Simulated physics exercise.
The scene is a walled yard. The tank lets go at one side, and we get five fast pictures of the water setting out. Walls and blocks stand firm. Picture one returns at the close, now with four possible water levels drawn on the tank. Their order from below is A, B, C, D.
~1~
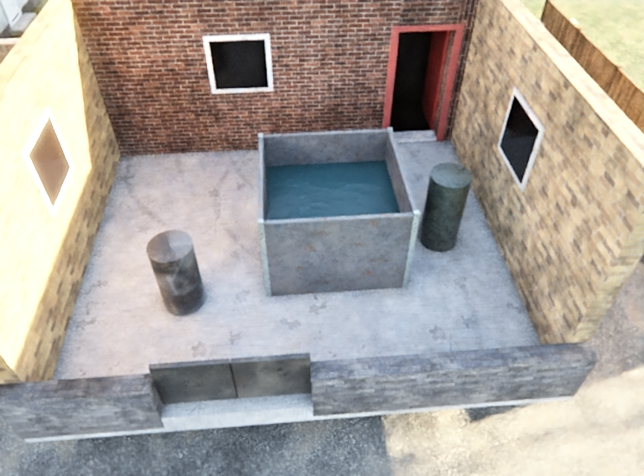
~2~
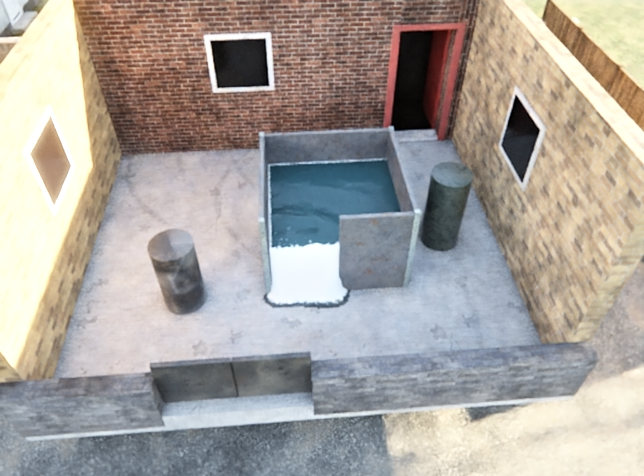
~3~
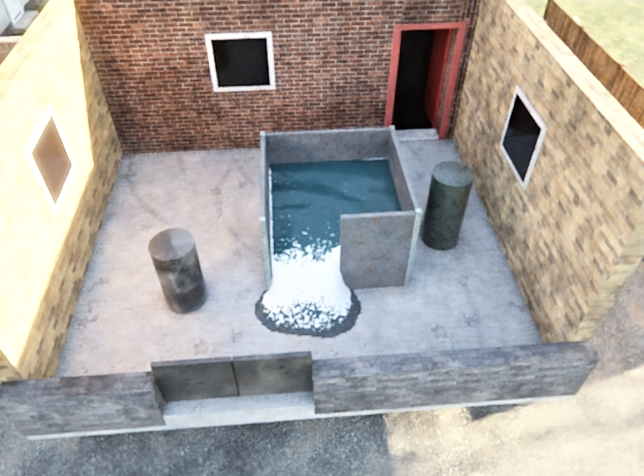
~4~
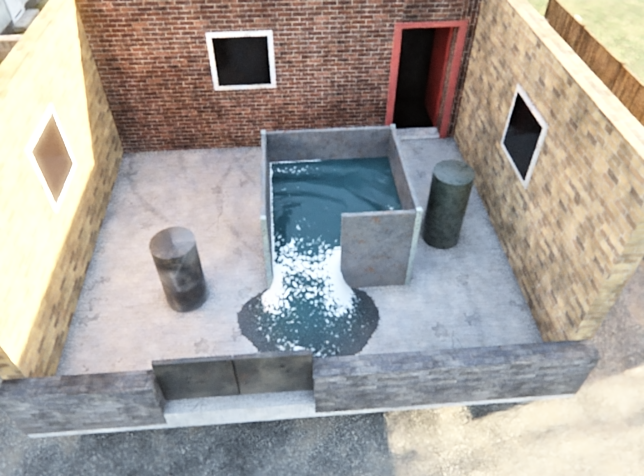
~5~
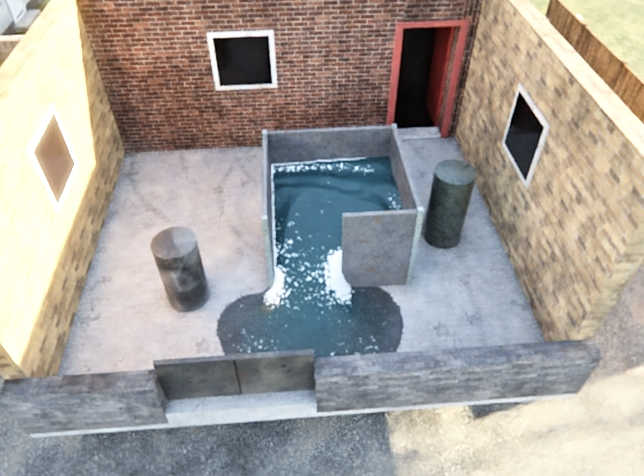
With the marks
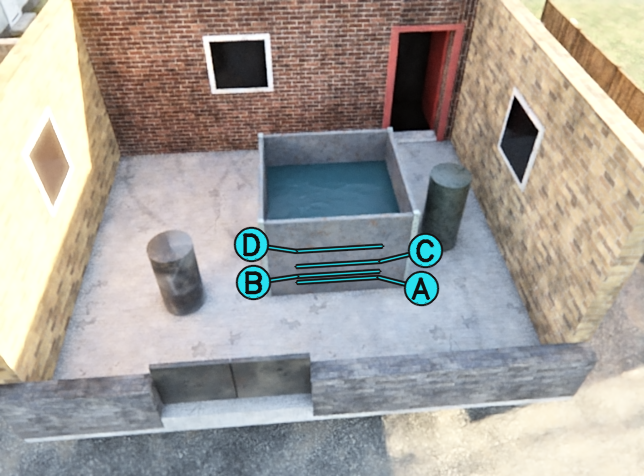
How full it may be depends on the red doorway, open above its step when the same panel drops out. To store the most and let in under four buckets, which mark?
I would pick level C.
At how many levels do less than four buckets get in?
Three of them.
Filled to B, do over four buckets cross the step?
No, not at all.
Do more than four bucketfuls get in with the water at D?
Yes, that goes wrong.
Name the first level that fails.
D it is.
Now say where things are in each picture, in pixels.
Water in the tank at rest, its middle at (331, 201); foot of the red doorway at (412, 142); shut gate at (232, 365), in the first frame.
Front seen at (343, 294), 1 % of the ground wet, in the second frame.
Front seen at (282, 327), 3 % of the ground wet, in the third frame.
Front seen at (250, 324), 6 % of the ground wet, in the fourth frame.
Front seen at (237, 328), 11 % of the ground wet, in the fifth frame.
On the marked copy, A at (338, 279); B at (338, 273); C at (338, 264); D at (339, 248); from the bottom up A, B, C, D.
With A, nothing gets over.
With B, nothing gets over.
With C, a bucket or two gets in.
With D, about 13 bucketfuls get in.
